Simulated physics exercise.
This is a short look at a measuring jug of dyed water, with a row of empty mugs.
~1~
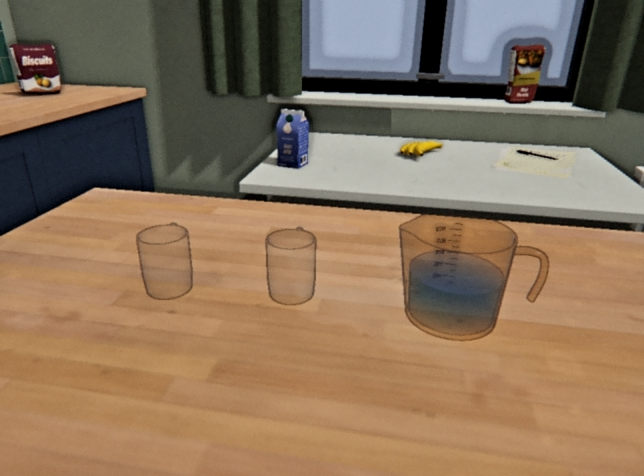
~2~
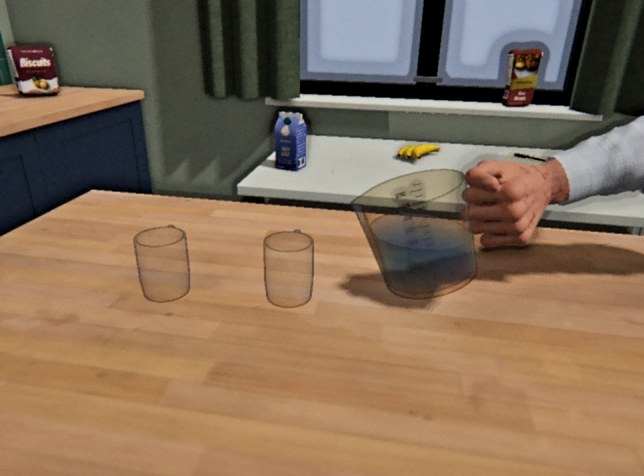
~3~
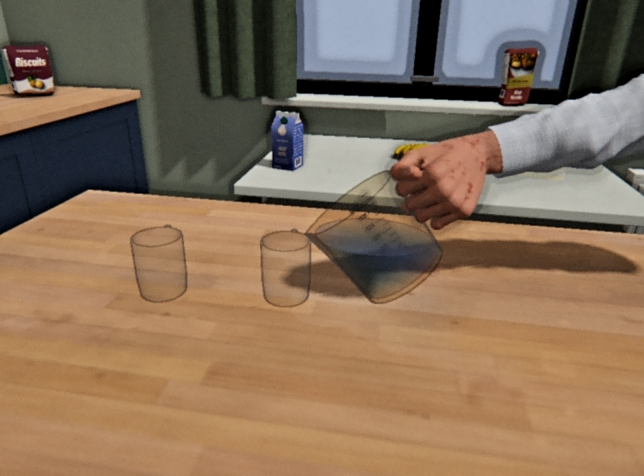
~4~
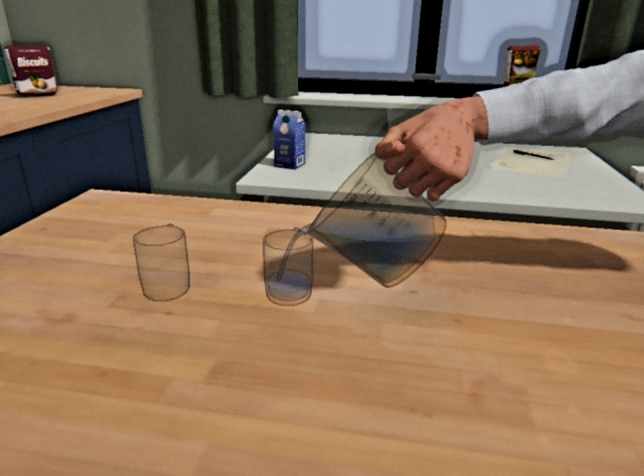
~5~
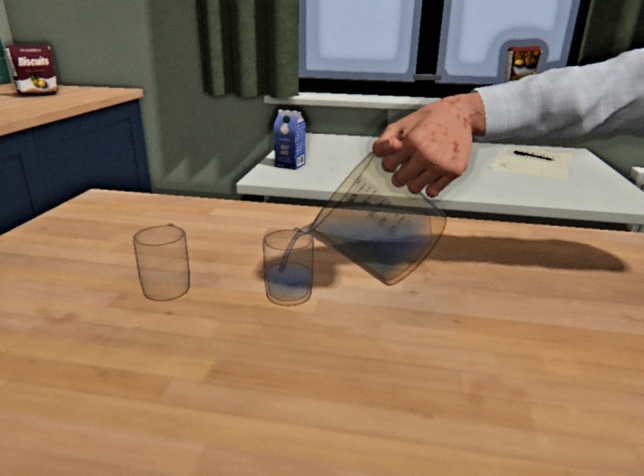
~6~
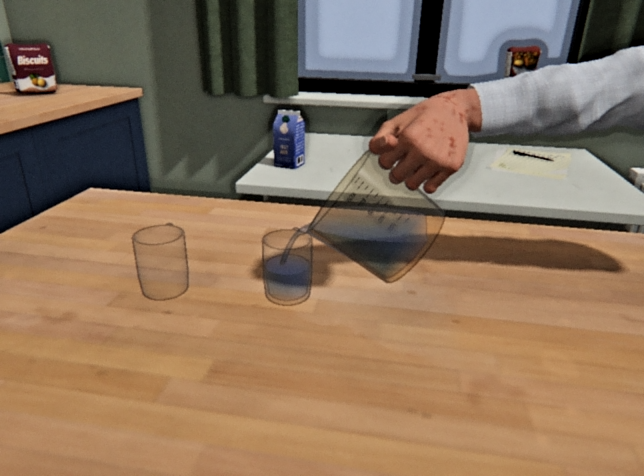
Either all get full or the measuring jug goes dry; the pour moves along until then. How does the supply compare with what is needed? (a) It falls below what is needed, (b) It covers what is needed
b, it covers what is needed.
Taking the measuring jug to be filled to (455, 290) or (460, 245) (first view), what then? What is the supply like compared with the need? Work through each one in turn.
In order: Insufficient, then sufficient.
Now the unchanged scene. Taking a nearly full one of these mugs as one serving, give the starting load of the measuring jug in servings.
About 3.0.
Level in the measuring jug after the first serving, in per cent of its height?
About 35 per cent.
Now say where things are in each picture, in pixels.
In the first picture, nothing is moving yet; measuring jug (456, 272) about half full; two mugs, the last at (166, 260).
In the second picture, the measuring jug is picked up; measuring jug about half full, surface at (420, 230); the first is empty.
In the third picture, the measuring jug leans over the first mug; measuring jug (376, 236) tipped 40° with all of its load; two mugs, the last at (160, 262).
In the fourth picture, the dyed water is flowing; measuring jug (377, 221) tipped 50° with nearly all of its load; the first is about a quarter full.
In the fifth picture, the dyed water is flowing; measuring jug (376, 219) tipped 55° with nearly all of its load; two mugs, the last at (163, 261).
In the sixth picture, the dyed water is flowing; measuring jug (375, 216) tipped 55° with about three quarters of its load; the first is about half full.
Next, the first is about three quarters full.
After that, the first is done and the measuring jug has about two thirds of its load.
Finally, both are full and about a third of the dyed water is over.
